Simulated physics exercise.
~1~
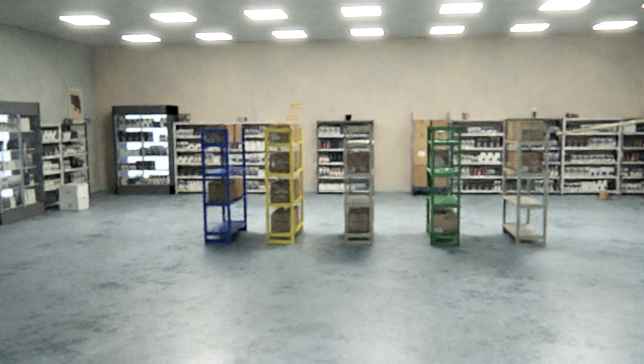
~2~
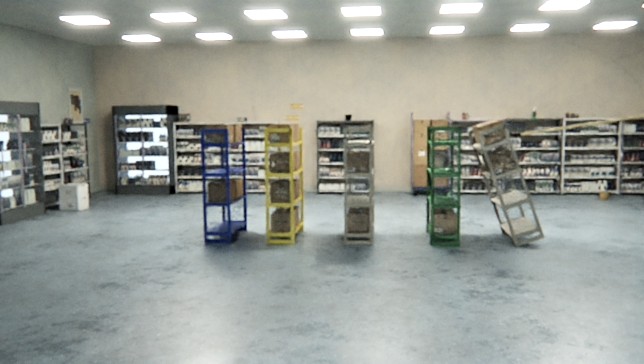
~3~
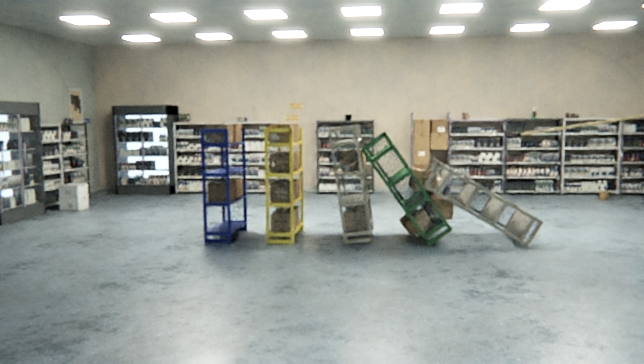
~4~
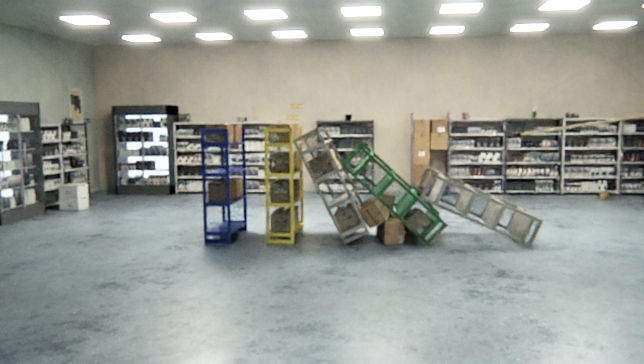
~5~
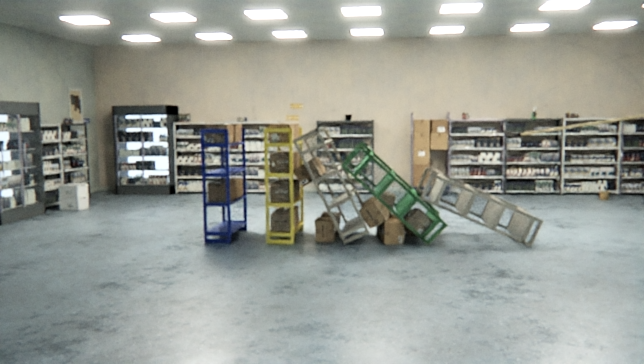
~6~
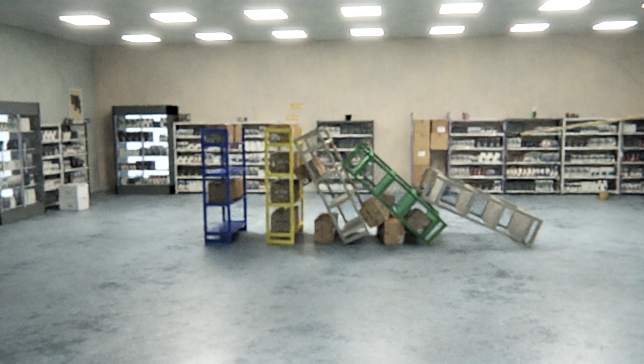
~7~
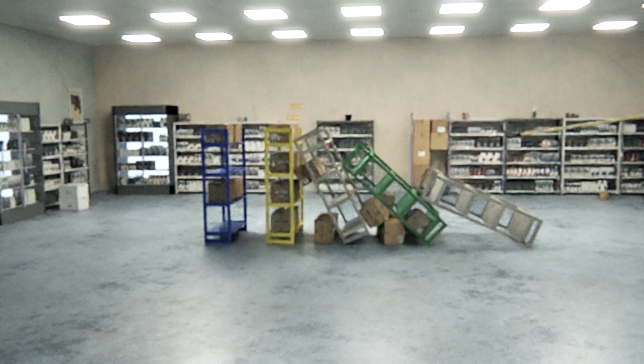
Five freestanding shelving racks stand in a row across a pale concrete floor, seen from the front by a still camera in a bright storeroom lined with stocked shelves. From left to right they are blue, yellow, grey, green and grey, with brown cartons on several of their shelves. The rightmost grey rack tips left into the green one, and its foot slides out to the right as it drops low. The green rack topples against the middle grey one, which tilts left onto the yellow rack while cartons spill. The three racks settle in a slanting heap, with blue and yellow still upright.
